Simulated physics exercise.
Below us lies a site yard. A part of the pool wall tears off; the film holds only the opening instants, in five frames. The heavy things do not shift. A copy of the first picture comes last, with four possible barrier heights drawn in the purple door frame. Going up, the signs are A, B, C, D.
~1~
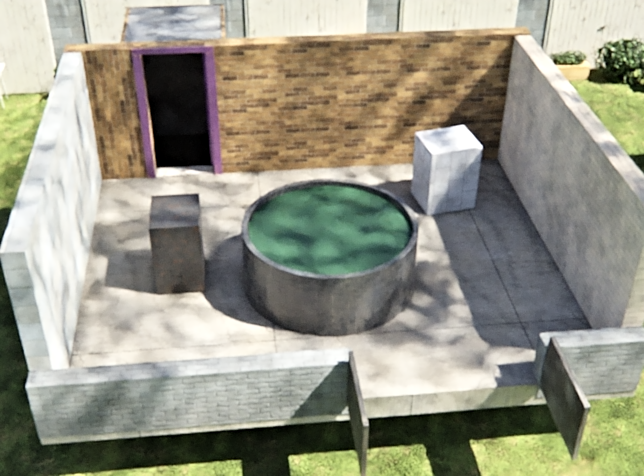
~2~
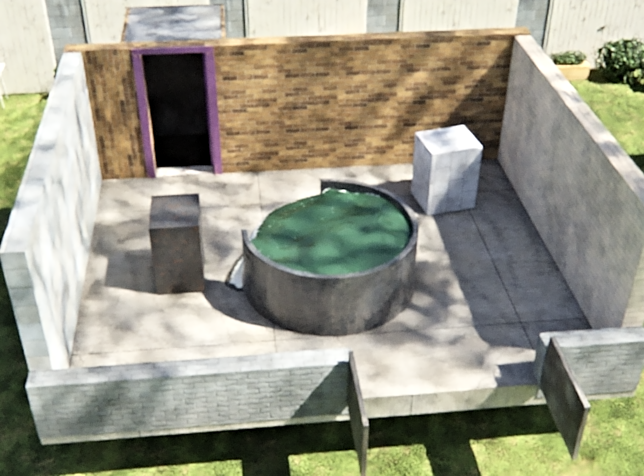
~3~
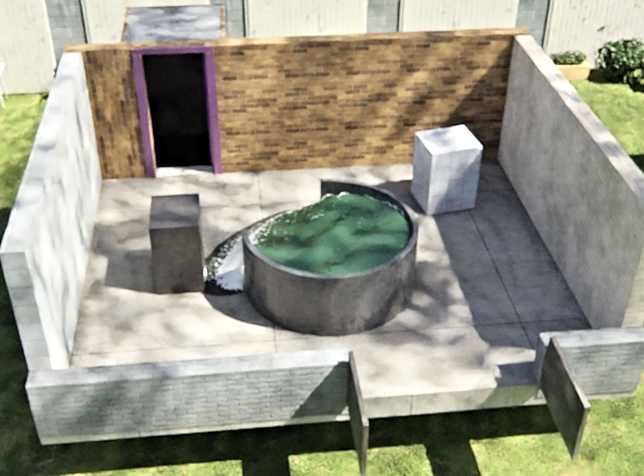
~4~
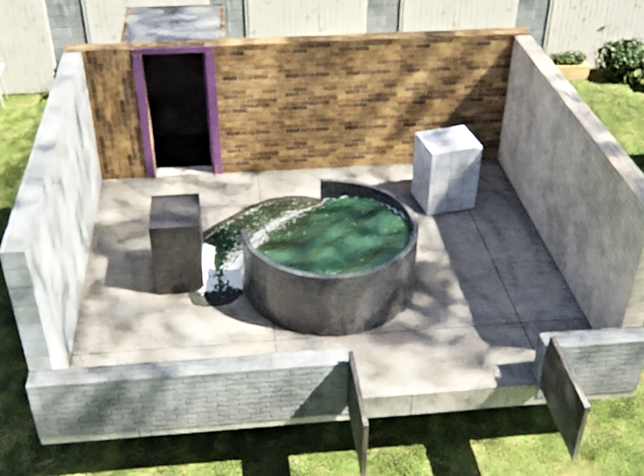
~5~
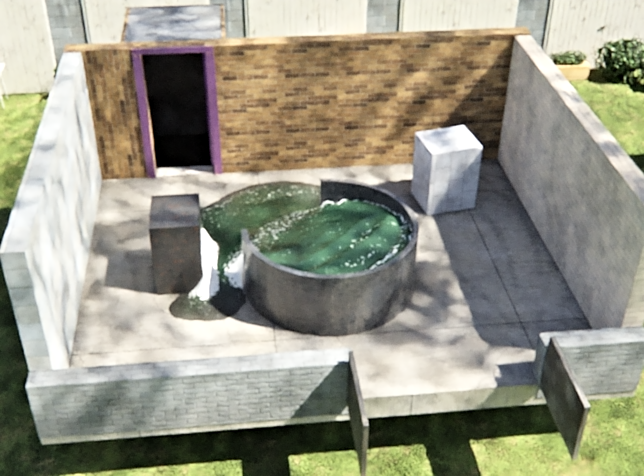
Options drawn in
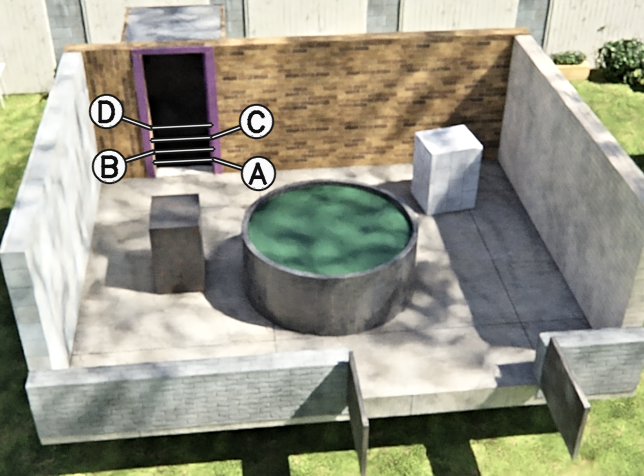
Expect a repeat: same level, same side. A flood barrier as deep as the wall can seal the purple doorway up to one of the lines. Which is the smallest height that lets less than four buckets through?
Choose B.
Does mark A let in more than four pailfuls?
Yes.
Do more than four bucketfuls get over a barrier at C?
No, not at all.
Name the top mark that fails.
Mark A.
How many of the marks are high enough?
Three of them.
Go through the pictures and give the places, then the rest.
In the first frame, water in the pool at rest, its middle at (330, 229); foot of the purple doorway at (185, 176); open gate at (446, 337).
In the second frame, water covers 2 % of the ground, its front hidden from here.
In the third frame, front seen at (211, 281), 6 % of the ground wet.
In the fourth frame, front seen at (207, 297), 10 % of the ground wet.
In the fifth frame, front seen at (302, 185), 17 % of the ground wet.
On the marked copy, A at (184, 160); B at (183, 150); C at (182, 139); D at (180, 126); from the bottom up A, B, C, D.
If A is chosen, about 11 bucketfuls get in.
If B is chosen, a splash gets over, under a bucket.
If C is chosen, nothing gets over.
If D is chosen, nothing gets over.
